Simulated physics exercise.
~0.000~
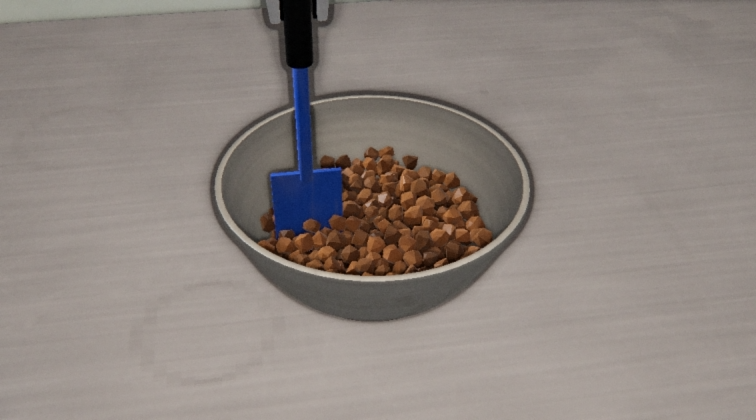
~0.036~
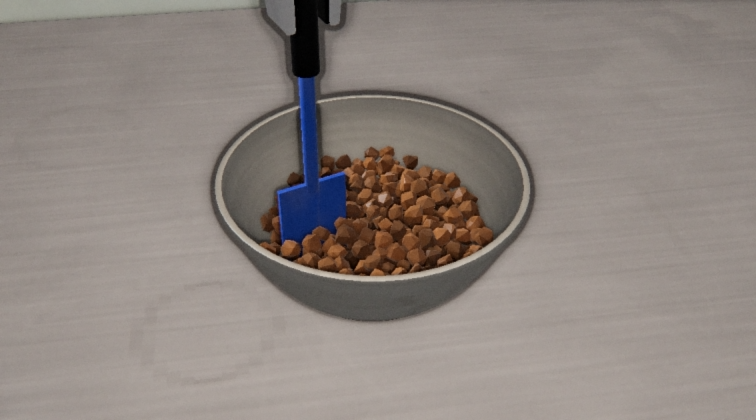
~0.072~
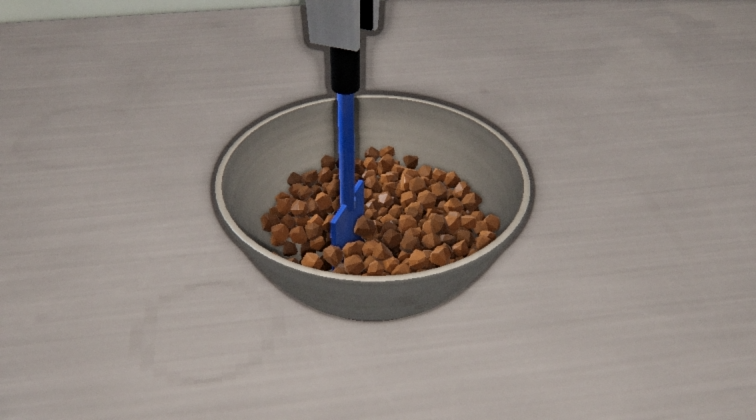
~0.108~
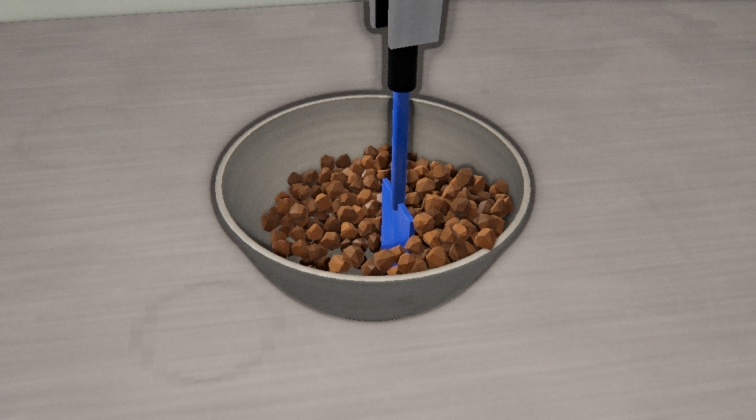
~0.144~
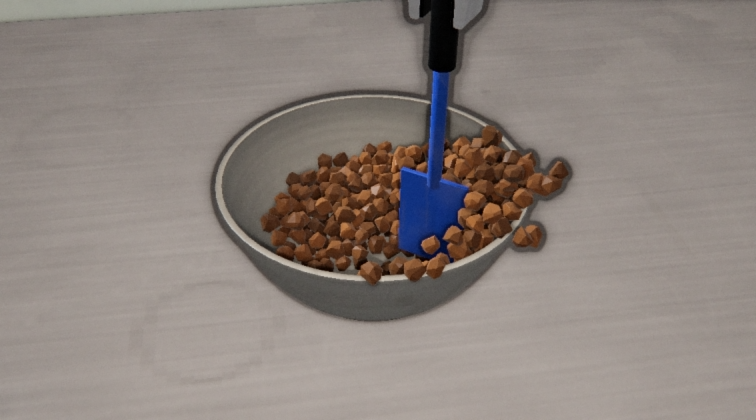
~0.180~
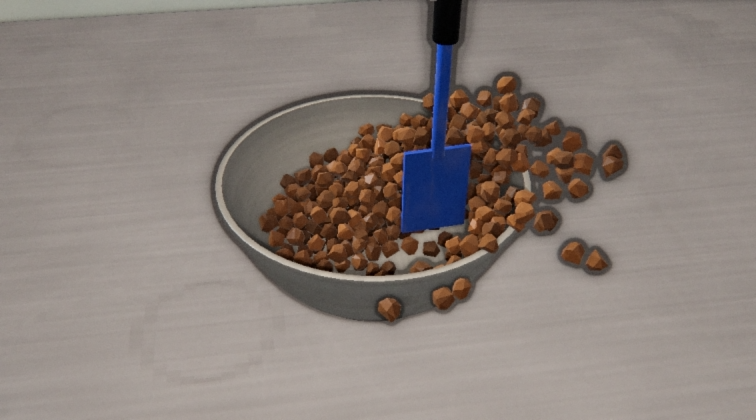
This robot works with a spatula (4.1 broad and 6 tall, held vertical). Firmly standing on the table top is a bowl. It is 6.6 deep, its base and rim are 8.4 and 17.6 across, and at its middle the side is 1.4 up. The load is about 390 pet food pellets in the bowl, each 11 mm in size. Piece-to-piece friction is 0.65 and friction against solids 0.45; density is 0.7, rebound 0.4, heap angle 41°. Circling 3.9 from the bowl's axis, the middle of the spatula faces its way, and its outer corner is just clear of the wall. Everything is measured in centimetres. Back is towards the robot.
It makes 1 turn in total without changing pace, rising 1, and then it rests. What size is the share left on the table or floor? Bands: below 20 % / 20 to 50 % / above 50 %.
Between 20 and 50 %.
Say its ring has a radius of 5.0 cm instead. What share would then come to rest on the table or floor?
That would make it around 25 percent.
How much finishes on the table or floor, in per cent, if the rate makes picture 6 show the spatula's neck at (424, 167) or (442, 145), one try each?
About 20 and 30 per cent.
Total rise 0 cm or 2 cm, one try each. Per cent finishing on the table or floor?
40 and 30 %.
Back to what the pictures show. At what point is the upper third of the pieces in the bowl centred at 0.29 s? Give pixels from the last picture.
Near (297, 143).
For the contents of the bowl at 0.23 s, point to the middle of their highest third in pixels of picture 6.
Roughly at (371, 117).
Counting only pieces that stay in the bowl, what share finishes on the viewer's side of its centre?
Estimate: Some 60 %.
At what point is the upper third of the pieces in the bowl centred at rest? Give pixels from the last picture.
Near (316, 259).
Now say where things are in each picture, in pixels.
Spatula neck at (305, 150), 0° round; upper third of the load around (377, 218), from x 265 to 480, top at y 155; 392 in the bowl, in the first picture.
Spatula neck at (311, 161), 19° round; upper third of the load around (377, 226), from x 270 to 485, top at y 155, in the second picture.
Spatula neck at (347, 178), 60° round; upper third of the load around (396, 240), from x 270 to 490, top at y 155, in the third picture.
Spatula neck at (399, 177), 101° round; upper third of the load around (440, 219), from x 270 to 505, top at y 150; 391 in the bowl, 1 in flight or on the tool, in the fourth picture.
Spatula neck at (436, 156), 143° round; upper third of the load around (472, 186), from x 270 to 560, top at y 135; 381 in the bowl, 11 in flight or on the tool, in the fifth picture.
Spatula neck at (439, 127), 184° round; upper third of the load around (476, 149), from x 270 to 610, top at y 85; 364 in the bowl, 28 in flight or on the tool, in the sixth picture.
After 0.23 s, 245° round, highest piece 12 above the table; 339 in the bowl, 3 on the table or floor, 50 in flight or on the tool.
After 0.29 s, 306° round, highest piece 12 above the table; 302 in the bowl, 21 on the table or floor, 69 in flight or on the tool.
After 0.51 s, 0° round, highest piece 6 above the table; 258 in the bowl, 134 on the table or floor.
After 1.21 s, 0° round, highest piece 6 above the table; 258 in the bowl, 134 on the table or floor.
At rest, 258 in the bowl, 134 on the table or floor. That is 34 % on the table or floor.
